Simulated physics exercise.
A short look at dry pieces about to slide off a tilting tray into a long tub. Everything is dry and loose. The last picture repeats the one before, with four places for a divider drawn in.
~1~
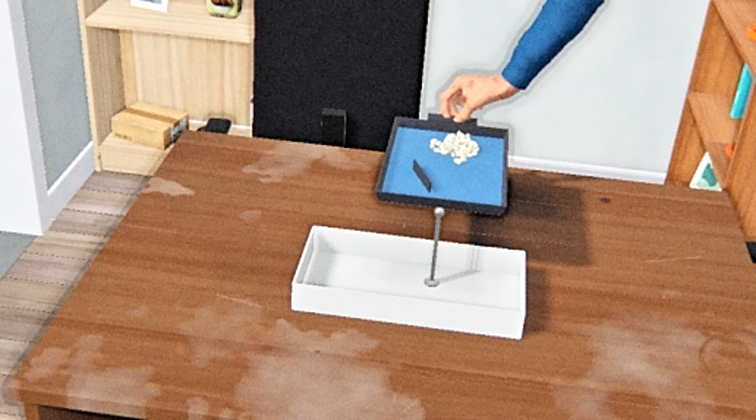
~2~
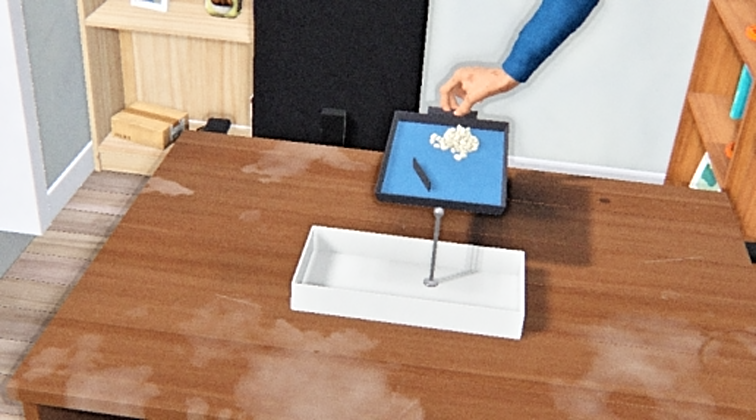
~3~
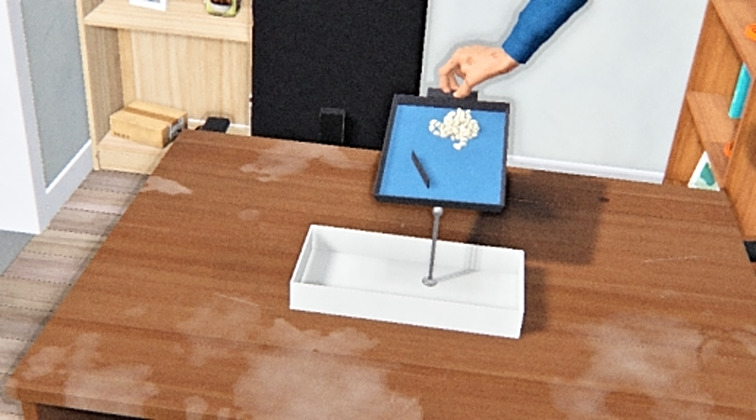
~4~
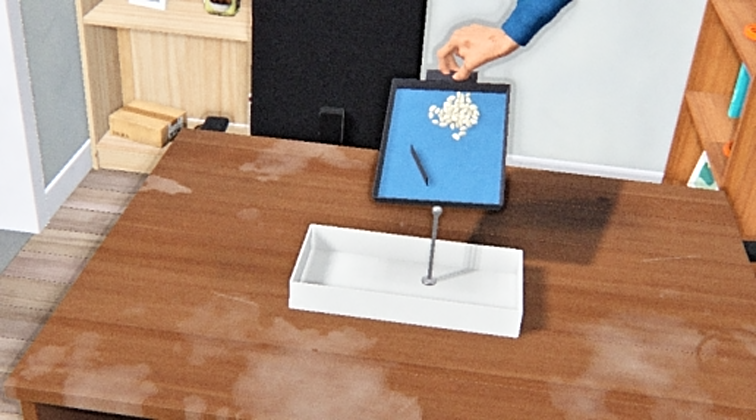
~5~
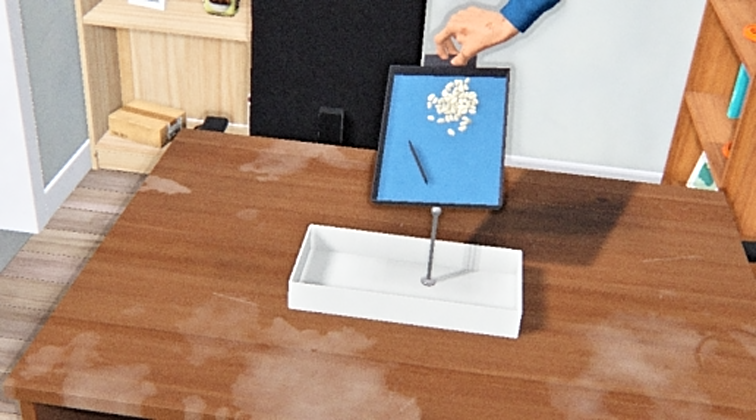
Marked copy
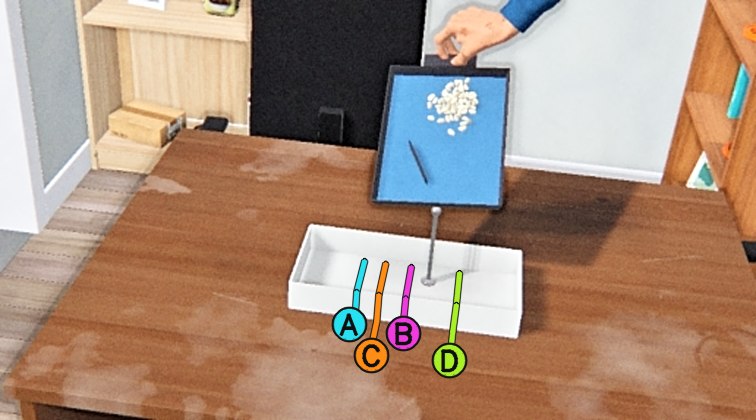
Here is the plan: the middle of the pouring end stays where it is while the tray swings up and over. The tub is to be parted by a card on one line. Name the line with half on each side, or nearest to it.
B.
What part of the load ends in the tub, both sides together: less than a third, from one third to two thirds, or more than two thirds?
More than two thirds.
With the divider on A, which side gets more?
Right.
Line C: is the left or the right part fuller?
The right side.
On the marked copy, line A crosses the front rim at (356, 291); line B crosses the front rim at (405, 297); line C crosses the front rim at (379, 294); line D crosses the front rim at (456, 304).
For line A, of what is caught, a small part on the left of the divider, nearly all on the right.
For line B, of what is caught, about half on the left of the divider, about half on the right.
For line C, of what is caught, about a quarter on the left of the divider, most on the right.
For line D, of what is caught, nearly all on the left of the divider, a stray few on the right.
